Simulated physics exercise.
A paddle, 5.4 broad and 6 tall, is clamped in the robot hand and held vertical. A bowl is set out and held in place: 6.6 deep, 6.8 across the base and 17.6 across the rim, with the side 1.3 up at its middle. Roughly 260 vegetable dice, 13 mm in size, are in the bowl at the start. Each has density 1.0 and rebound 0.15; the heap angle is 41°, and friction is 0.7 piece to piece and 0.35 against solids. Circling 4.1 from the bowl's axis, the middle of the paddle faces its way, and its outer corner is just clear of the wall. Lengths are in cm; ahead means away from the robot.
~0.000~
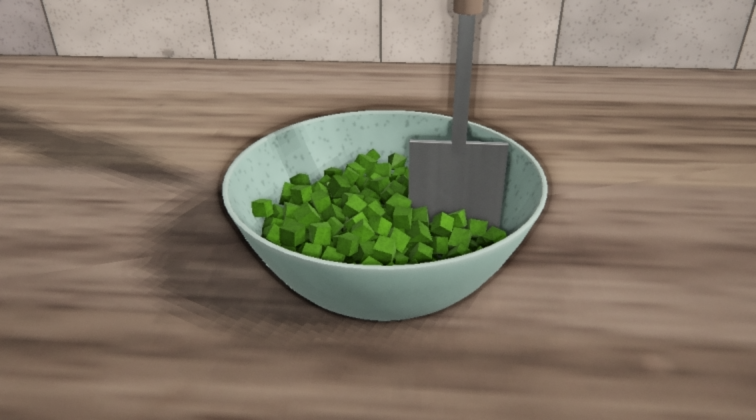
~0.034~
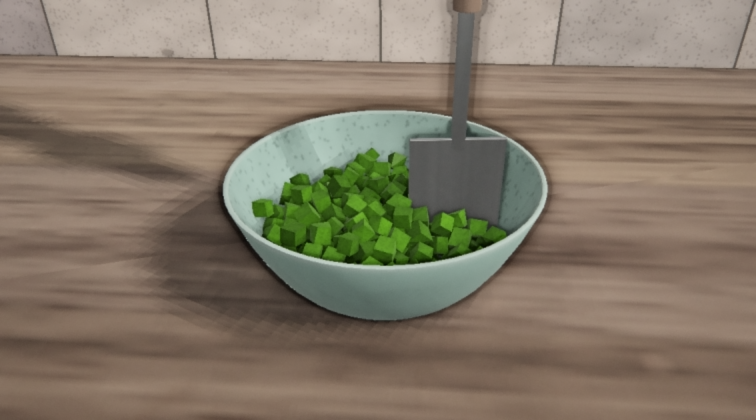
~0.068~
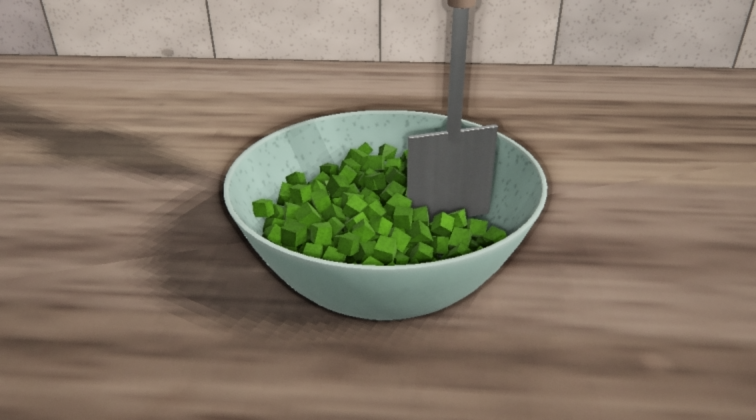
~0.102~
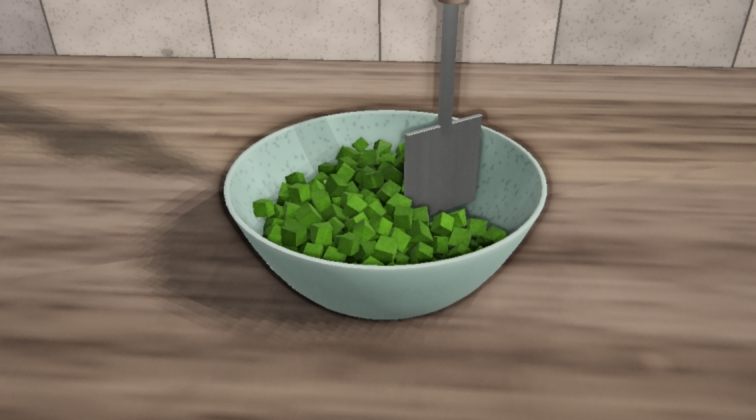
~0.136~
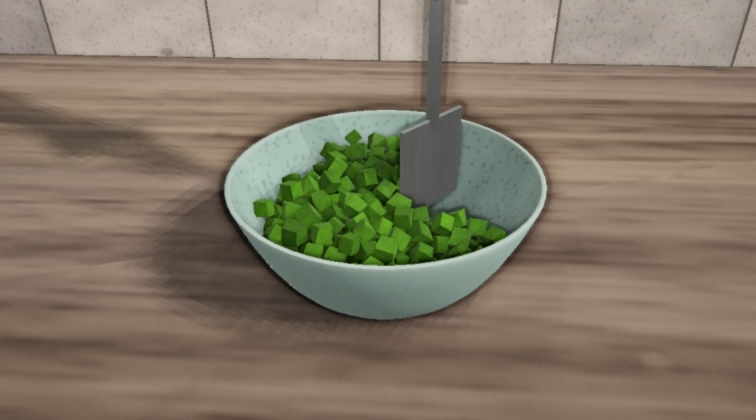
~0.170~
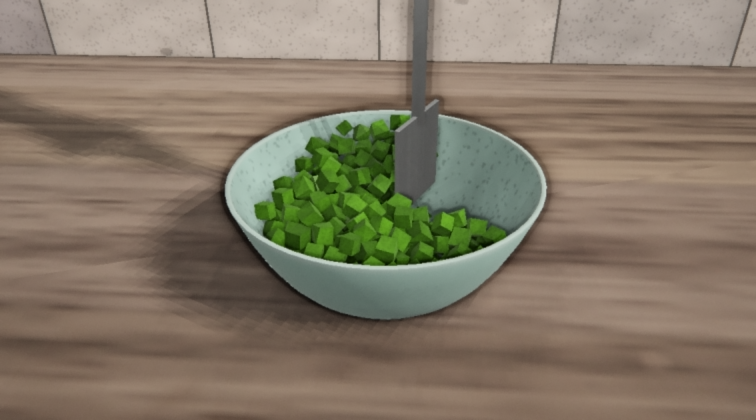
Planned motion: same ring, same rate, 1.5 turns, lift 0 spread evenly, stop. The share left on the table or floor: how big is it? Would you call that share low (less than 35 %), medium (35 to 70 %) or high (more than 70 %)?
I would call it low.
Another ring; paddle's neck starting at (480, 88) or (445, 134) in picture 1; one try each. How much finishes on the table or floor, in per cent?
First try about 20 per cent, second try about 20 per cent.
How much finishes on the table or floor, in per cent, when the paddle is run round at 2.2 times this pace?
Close to 55 in a hundred.
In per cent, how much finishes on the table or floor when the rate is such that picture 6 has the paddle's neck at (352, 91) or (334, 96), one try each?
Roughly 50 per cent on the first try and 55 per cent on the second.
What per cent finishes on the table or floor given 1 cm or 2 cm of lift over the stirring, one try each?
Around 25 percent, then 20 percent.
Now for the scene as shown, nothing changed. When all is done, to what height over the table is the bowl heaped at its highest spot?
7.5 cm or so.
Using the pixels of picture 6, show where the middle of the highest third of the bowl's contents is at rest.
It is centred near (322, 232).
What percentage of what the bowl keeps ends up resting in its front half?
Around 80 percent of it.
After 0.60 s, 251° round, highest piece 9 above the table; 239 in the bowl, 17 on the table or floor, 4 in flight or on the tool.
After 1.03 s, 78° round, highest piece 9 above the table; 207 in the bowl, 49 on the table or floor, 4 in flight or on the tool.
After 1.45 s, 180° round, highest piece 7 above the table; 194 in the bowl, 66 on the table or floor.
After 2.15 s, 180° round, highest piece 7 above the table; 194 in the bowl, 66 on the table or floor.
At rest, 194 in the bowl, 66 on the table or floor. That is 25 % on the table or floor.
